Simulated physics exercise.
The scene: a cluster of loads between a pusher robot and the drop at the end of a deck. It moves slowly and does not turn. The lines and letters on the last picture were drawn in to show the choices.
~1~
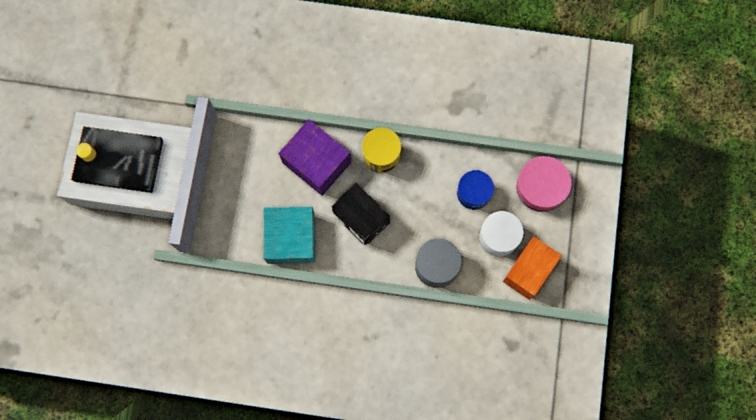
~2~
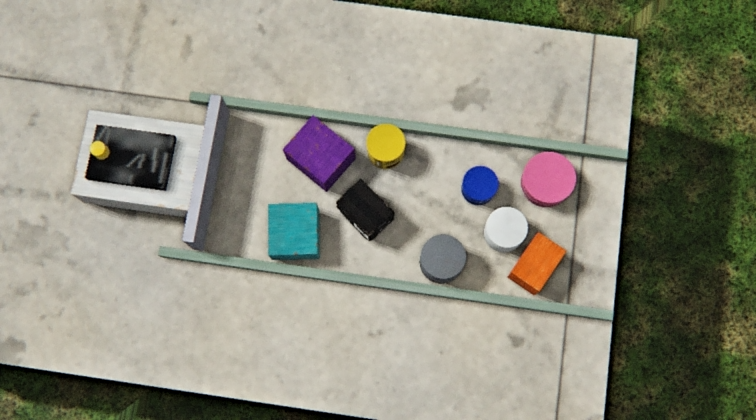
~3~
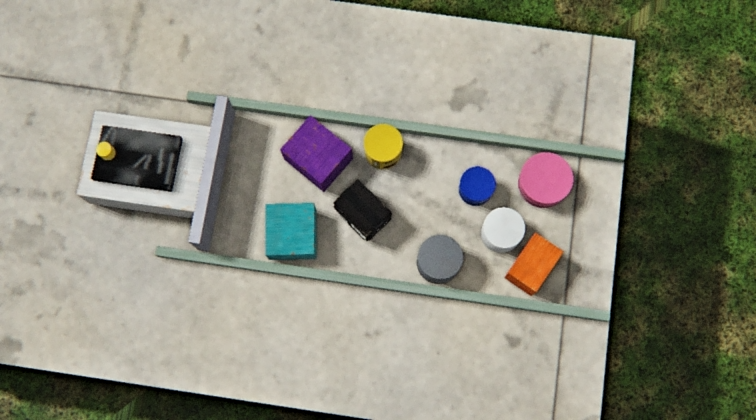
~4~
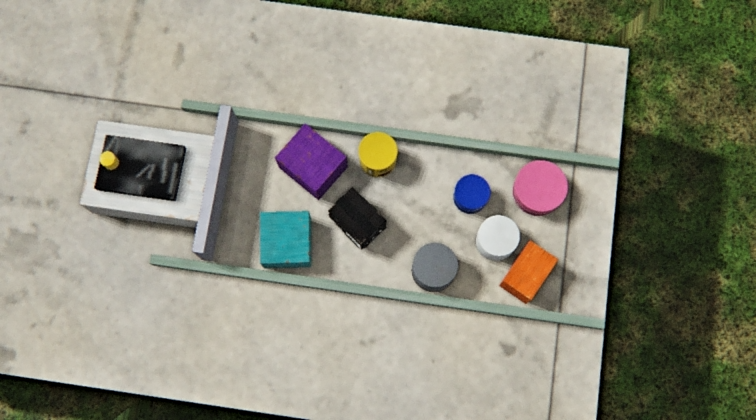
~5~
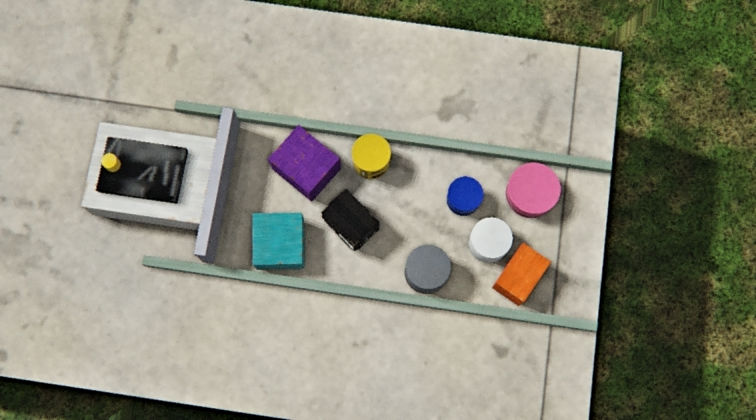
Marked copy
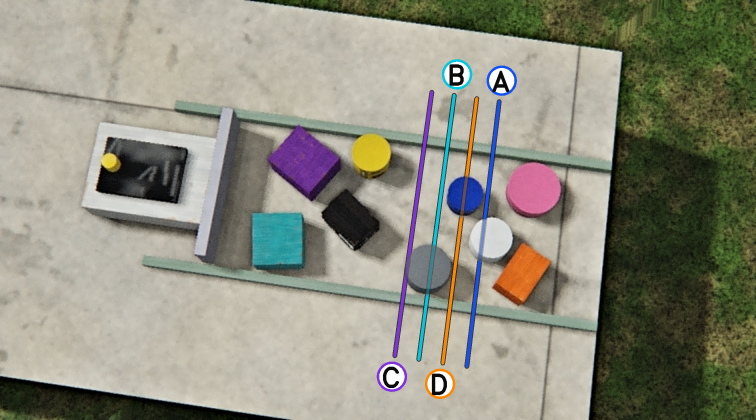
A pale deck holding colourful crates and canisters that stay in place, as a white pusher robot creeps slightly right behind them.
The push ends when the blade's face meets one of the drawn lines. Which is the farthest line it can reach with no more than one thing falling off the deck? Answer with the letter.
The farthest such stop is A.
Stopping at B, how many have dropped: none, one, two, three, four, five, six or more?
The count is none.
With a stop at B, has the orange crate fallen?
By then, no.
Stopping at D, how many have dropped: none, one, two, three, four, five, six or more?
The count is none.
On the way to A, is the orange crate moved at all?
By then, yes.
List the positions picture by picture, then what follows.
The first picture shows yellow pail (382, 151); pink pail (543, 185); purple crate (316, 158).
The second picture shows robot (137, 158); orange crate (536, 264).
The third picture shows robot (143, 159); grey canister (440, 260).
The fourth picture shows robot (147, 168); blue pail (471, 195).
The fifth picture shows robot (148, 171); yellow pail (372, 158); pink pail (532, 191); purple crate (306, 164).
On the marked copy, A at (484, 230); B at (437, 223); C at (414, 220); D at (460, 226).
Following A. Soon after the start, robot (245, 184); yellow pail (401, 157); turquoise crate (335, 252).
Later, robot (341, 198); pink pail (540, 190); orange crate (526, 278).
In the end, robot (417, 209); orange crate (601, 293); pink pail (605, 194); none fallen.
As for the rest, B is within the limit but short; C is within the limit but short; D is within the limit but short.
